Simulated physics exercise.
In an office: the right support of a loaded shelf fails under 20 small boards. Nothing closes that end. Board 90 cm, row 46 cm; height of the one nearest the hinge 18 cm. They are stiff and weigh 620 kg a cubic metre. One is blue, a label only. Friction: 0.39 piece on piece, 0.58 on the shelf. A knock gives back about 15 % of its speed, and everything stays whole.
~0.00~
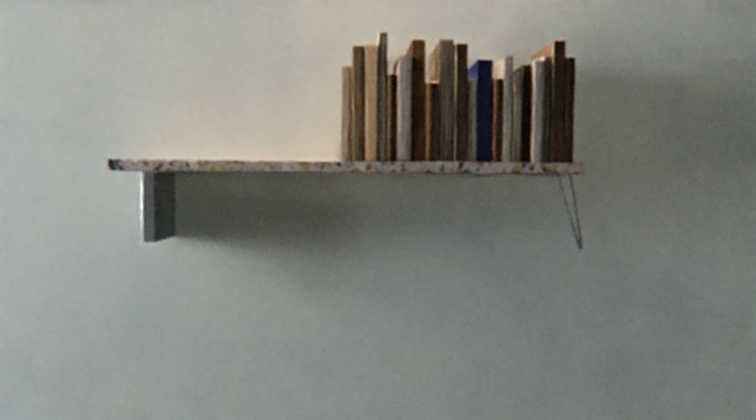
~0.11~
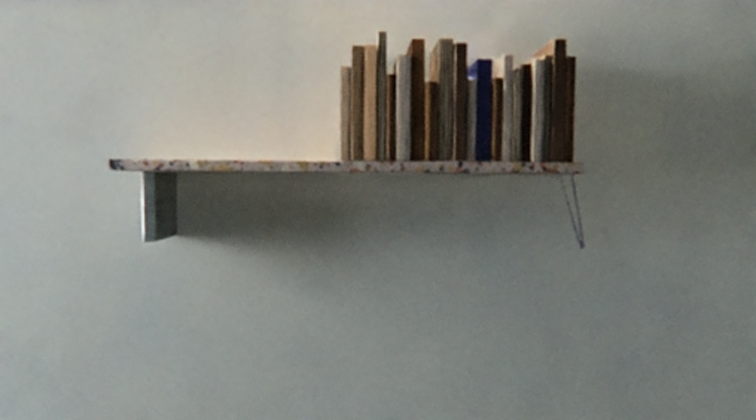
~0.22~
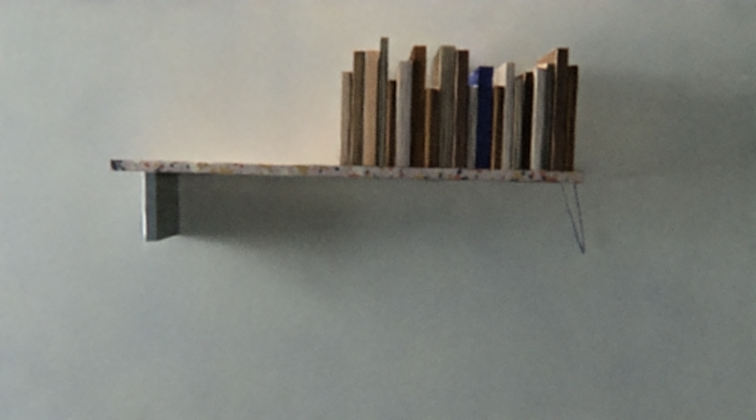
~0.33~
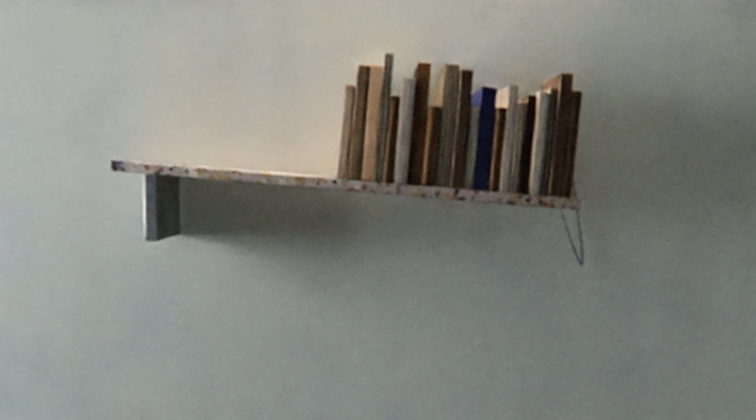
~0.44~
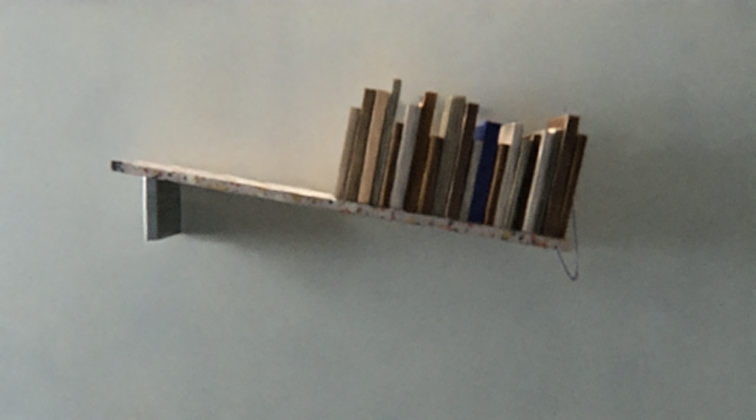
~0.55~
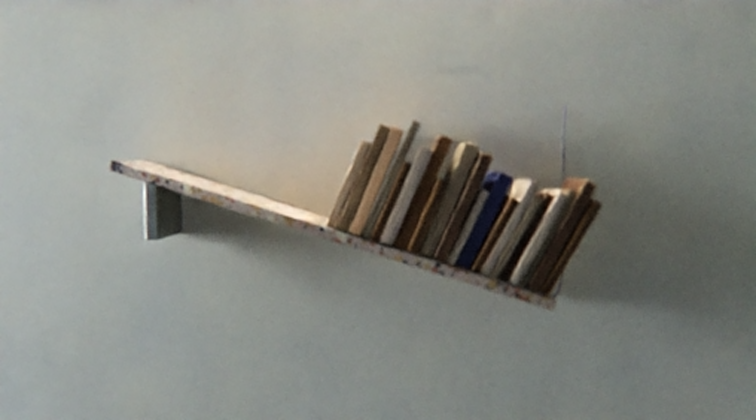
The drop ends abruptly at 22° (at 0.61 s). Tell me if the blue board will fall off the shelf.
It drops off.
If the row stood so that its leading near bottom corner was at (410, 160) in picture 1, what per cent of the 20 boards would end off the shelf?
Then 0 per cent.
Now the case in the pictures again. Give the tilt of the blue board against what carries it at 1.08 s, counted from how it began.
Roughly 70°.
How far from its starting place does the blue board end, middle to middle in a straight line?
About 135 cm.
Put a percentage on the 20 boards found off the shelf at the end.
About 45 per cent.
By 0.72 s, none of the 20 boards off the shelf, 20 disturbed; blue board tilted 36°.
By 1.08 s, 8 of the 20 boards off the shelf; blue board on its side.
When it is over (2.0 s), 9 of the 20 boards off the shelf; blue board on its side.
